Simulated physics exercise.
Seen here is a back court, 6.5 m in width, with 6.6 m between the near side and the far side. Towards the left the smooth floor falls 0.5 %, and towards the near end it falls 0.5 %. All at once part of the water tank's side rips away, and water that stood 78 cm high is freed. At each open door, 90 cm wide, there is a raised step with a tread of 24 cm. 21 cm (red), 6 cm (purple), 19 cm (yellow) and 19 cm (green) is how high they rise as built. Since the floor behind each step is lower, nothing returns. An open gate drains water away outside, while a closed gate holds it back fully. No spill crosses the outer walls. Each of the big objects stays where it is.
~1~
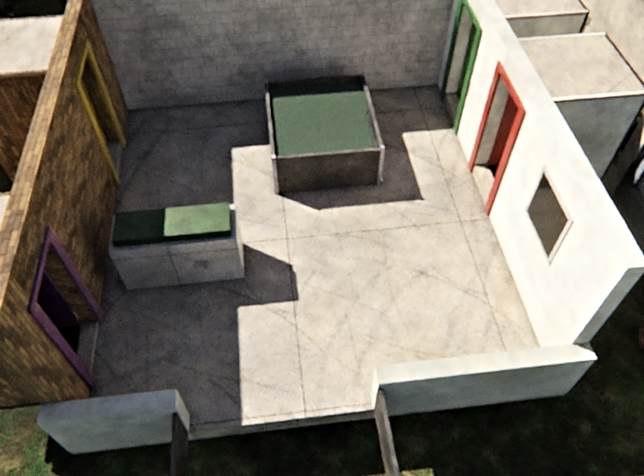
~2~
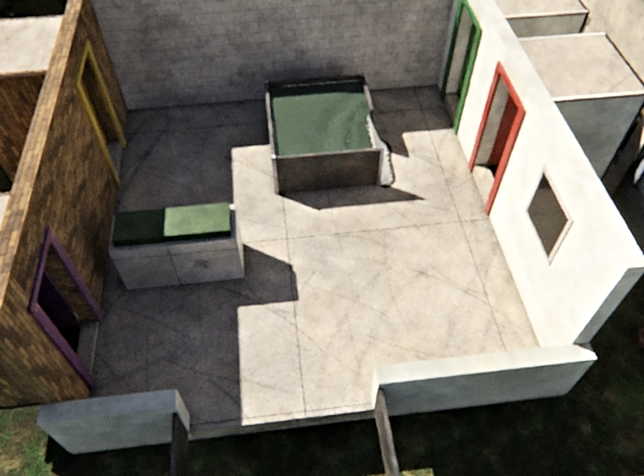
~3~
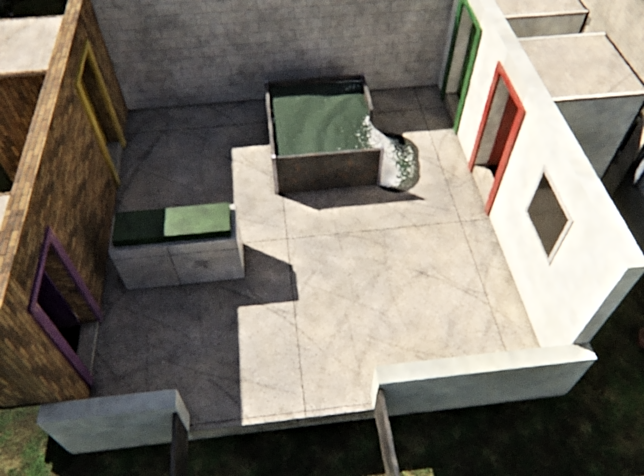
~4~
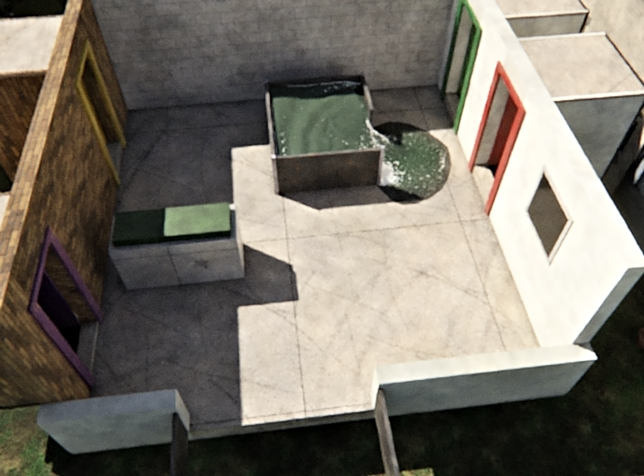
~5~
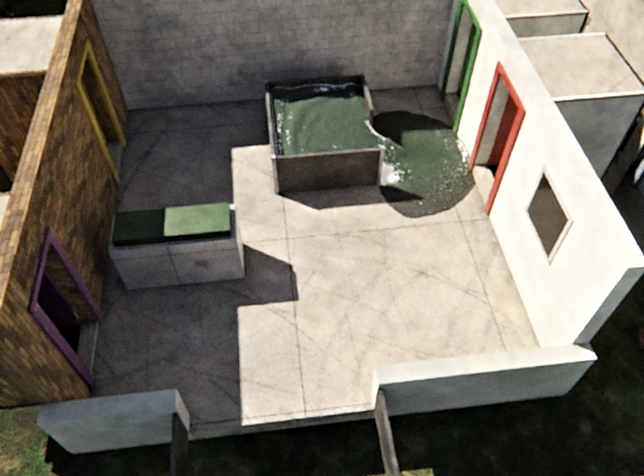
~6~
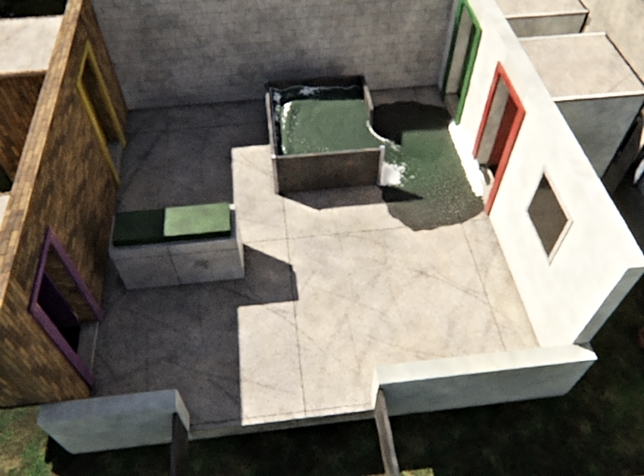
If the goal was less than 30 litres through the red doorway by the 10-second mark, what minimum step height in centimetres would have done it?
A step of about 31 cm would have done it.
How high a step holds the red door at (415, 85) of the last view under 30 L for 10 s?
Close to 26 cm at the least.
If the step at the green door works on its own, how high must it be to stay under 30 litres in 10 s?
Green - roughly 18 cm.
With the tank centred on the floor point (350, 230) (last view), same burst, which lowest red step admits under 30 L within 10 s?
Close to 15 cm would do it.
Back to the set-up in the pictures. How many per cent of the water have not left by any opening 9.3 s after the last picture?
Around 86 percent is still there.
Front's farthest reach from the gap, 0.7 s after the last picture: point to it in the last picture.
The tip of the flood lies near (521, 296).
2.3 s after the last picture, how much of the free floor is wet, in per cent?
Roughly 35 percent.
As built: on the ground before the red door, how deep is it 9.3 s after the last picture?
About 7.5 centimetres.
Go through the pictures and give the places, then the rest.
The first frame shows still water, 78 cm deep, in the water tank at (321, 117); the red door at (492, 149) is dry.
In the second frame, the front is at (388, 152), 0.4 m from the gap at (373, 151); 0.3 m2 of floor is wet, 78 cm left at the back.
In the third frame, the gap is at (373, 153), the front 0.8 m out at (415, 157); the back of the water tank holds 78 cm.
In the fourth frame, water pours out at (373, 154) and has run 1.4 m, to (446, 156); about 9 cm deep outside, 77 cm at the back.
In the fifth frame, the gap is at (373, 154), the front 1.8 m out at (474, 177); the back of the water tank holds 71 cm.
In the sixth frame, the gap is at (373, 154), the front 1.9 m out at (484, 204); the back of the water tank holds 65 cm; water is at the red door at (492, 149).
Then, 0.7 s after the last picture water covers 15 % of the floor, deepest (46 cm) near (467, 159); 36 cm at the red door, 29 litres in over its 21 cm step.
Then, 2.3 s after the last picture water covers 35 % of the floor, deepest (30 cm) near (550, 371); 24 cm at the red door, 114 litres in over its 21 cm step.
Then, 9.3 s after the last picture water covers 90 % of the floor, deepest (12 cm) near (86, 426); 8 cm at the red door, 122 litres in over its 21 cm step.
At the red door as built, the water peaked near 37 cm, 0.9 s after the last picture.
With a step of 28 cm, 50 litres would have come in within the 10 s; with 37.5 cm, 7 litres. So under 30 litres takes about 31 cm.
